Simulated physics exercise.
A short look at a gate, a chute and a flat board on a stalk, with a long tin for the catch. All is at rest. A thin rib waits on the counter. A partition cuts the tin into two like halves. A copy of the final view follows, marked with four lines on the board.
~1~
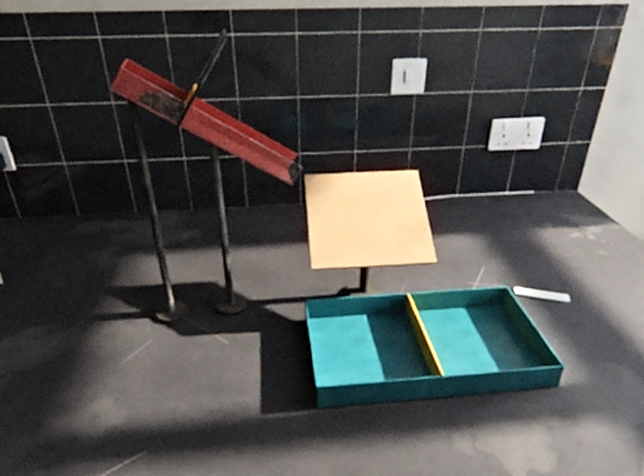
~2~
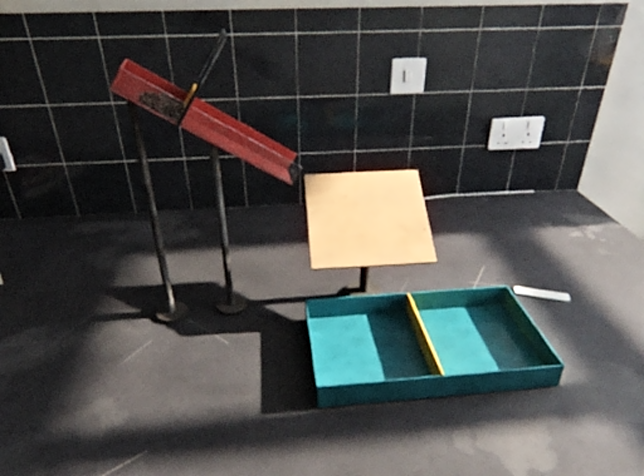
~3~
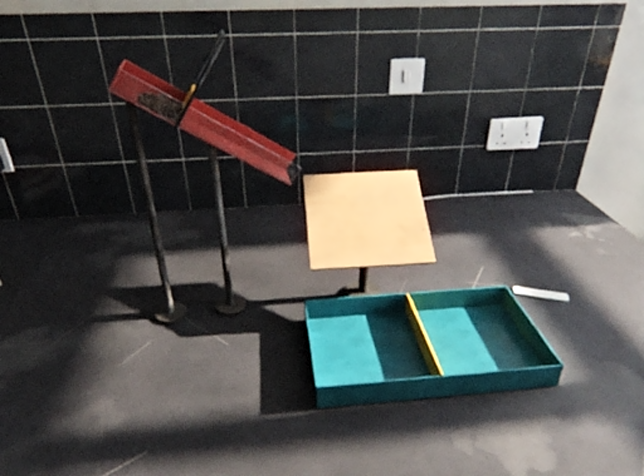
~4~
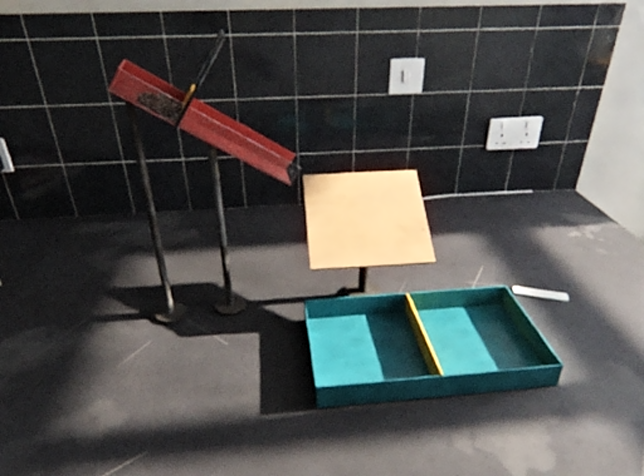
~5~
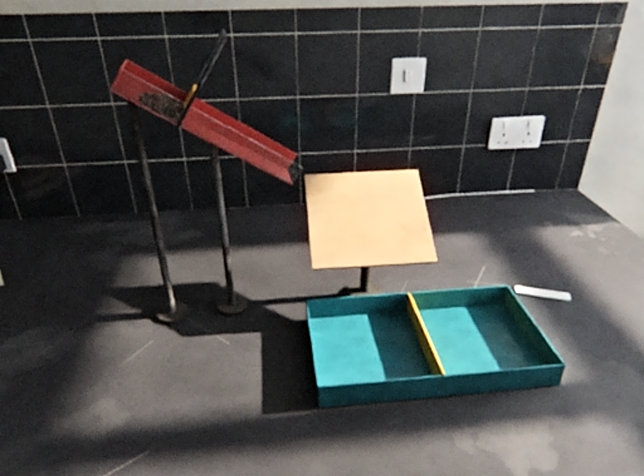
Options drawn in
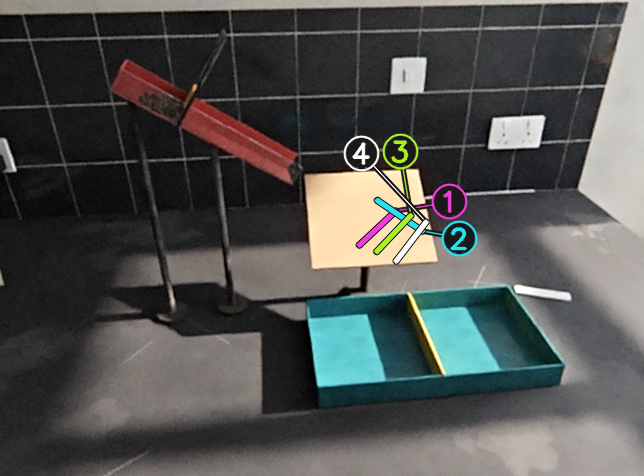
Red chute on two rods sloping down toward a tilted tan board beside a divided teal tray, with everything staying still.
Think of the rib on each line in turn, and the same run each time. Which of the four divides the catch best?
2 is best.
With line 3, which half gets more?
More lands on the left.
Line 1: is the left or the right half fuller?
The left half.
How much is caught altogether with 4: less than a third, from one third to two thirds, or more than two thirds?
It is more than two thirds.
On the marked copy, line 1 from (395, 211) to (359, 245); line 2 from (377, 200) to (422, 231); line 3 from (410, 215) to (376, 251); line 4 from (426, 221) to (396, 261).
Choosing 1, of what is caught, almost all in the left half, about a tenth in the right.
Choosing 2, of what is caught, roughly a third in the left half, roughly two thirds in the right.
Choosing 3, of what is caught, almost all in the left half, just a few in the right.
Choosing 4, of what is caught, almost all in the left half, about a tenth in the right.
